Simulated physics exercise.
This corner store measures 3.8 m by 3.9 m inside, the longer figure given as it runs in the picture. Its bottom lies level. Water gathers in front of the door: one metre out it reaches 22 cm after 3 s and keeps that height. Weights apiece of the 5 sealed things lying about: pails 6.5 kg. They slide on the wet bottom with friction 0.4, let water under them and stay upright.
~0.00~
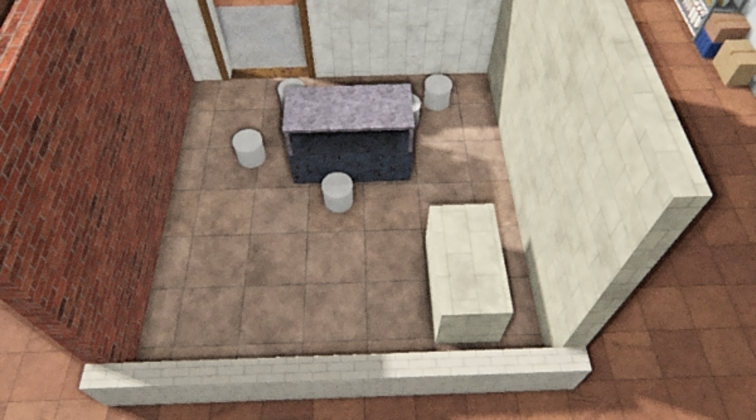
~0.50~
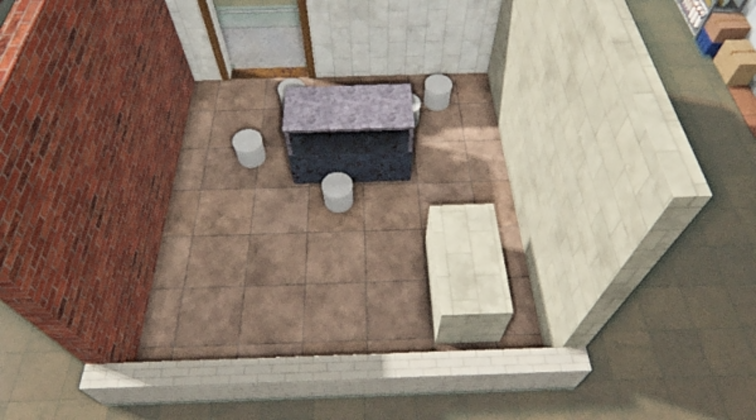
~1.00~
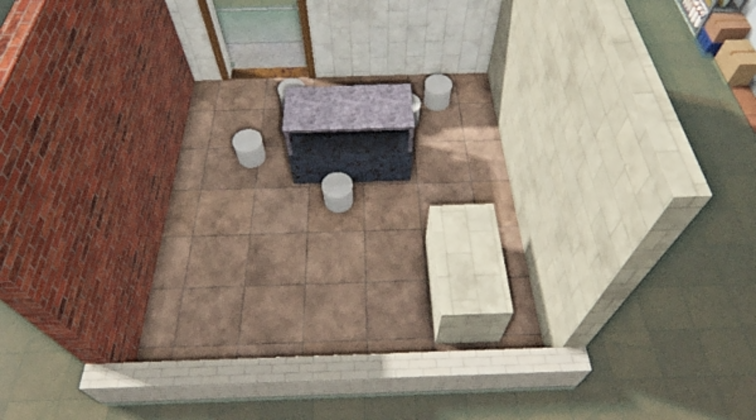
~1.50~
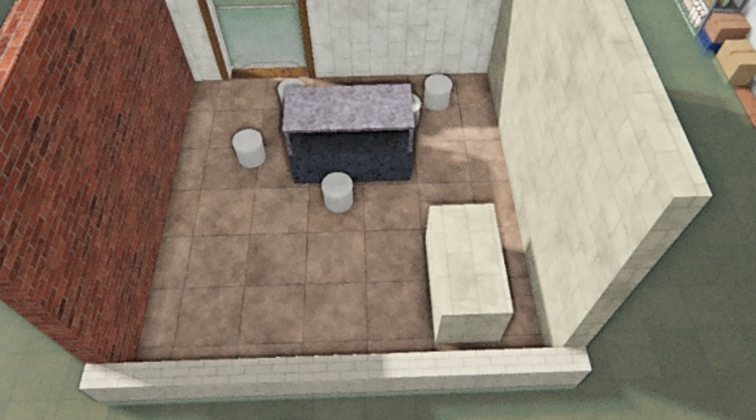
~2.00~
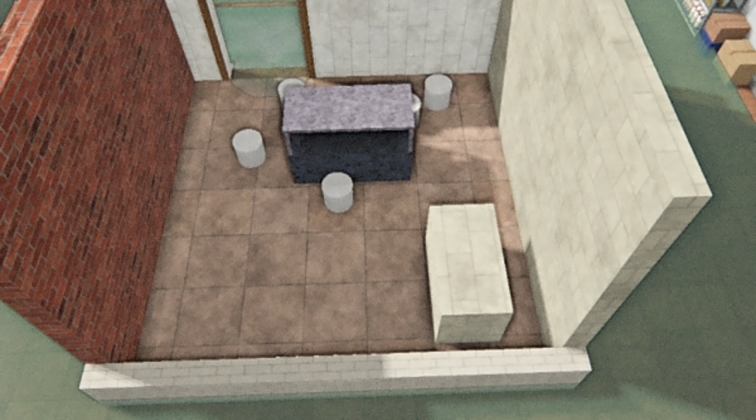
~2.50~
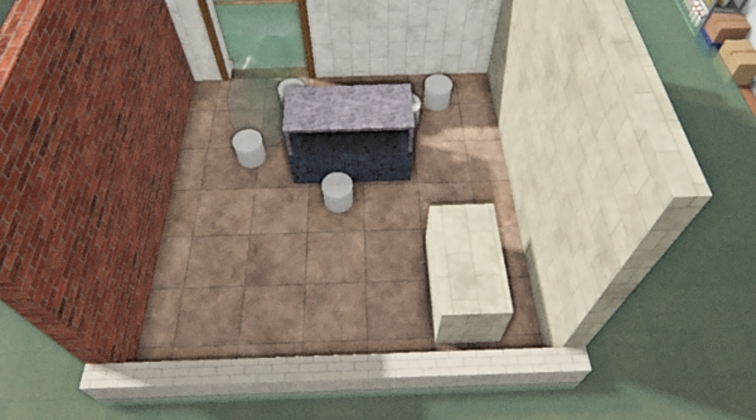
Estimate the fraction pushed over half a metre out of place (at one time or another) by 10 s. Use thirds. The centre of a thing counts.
Share: One to two thirds.
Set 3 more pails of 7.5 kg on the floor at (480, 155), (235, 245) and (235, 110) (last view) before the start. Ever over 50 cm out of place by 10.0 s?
In that order: Short of it, over, over.
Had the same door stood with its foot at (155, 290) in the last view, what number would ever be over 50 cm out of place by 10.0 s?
In that case 2 of them.
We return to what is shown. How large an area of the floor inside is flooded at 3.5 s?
Roughly 3.5 m2.
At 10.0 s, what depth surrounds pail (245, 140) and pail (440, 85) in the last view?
About 14 and 6 cm.
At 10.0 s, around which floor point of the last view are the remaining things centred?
Near (400, 163).
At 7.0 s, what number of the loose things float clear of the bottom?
1 of them.
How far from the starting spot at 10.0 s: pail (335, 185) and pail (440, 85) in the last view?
In that order: 20 cm, 5 cm.
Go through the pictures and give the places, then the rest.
The first frame shows a pail at (292, 88) rests on the ground; a pail at (407, 103), on the bottom; water covers 0.0 m2; 0 of 5 have shifted.
The second frame shows a pail at (292, 88) rests on the ground; a pail at (407, 103) rests on the ground; 0.0 m2 under water; 0 of 5 have shifted.
The third frame shows a pail at (292, 88), on the bottom; a pail at (407, 103) rests on the ground; 0.0 m2 under water; 0 of 5 have shifted.
The fourth frame shows a pail at (292, 88), on the bottom; a pail at (407, 103) rests on the ground; 0.0 m2 under water; 0 of 5 have shifted.
The fifth frame shows a pail at (292, 88) rests on the ground; a pail at (407, 103), on the bottom; 0.2 m2 under water; 0 of 5 have shifted.
The sixth frame shows a pail at (292, 88) rests on the ground; a pail at (407, 103), on the bottom; 0.8 m2 under water; 0 of 5 have shifted.
After 3.5 s 0 of 5 are over 50 cm from their spots; 0 afloat.
After 4.5 s 2 of 5 are over 50 cm from their spots; 0 afloat.
After 7.0 s 2 of 5 are over 50 cm from their spots; 1 afloat.
After 10.0 s 2 of 5 are over 50 cm from their spots, and 2 have been at some point; 1 afloat.
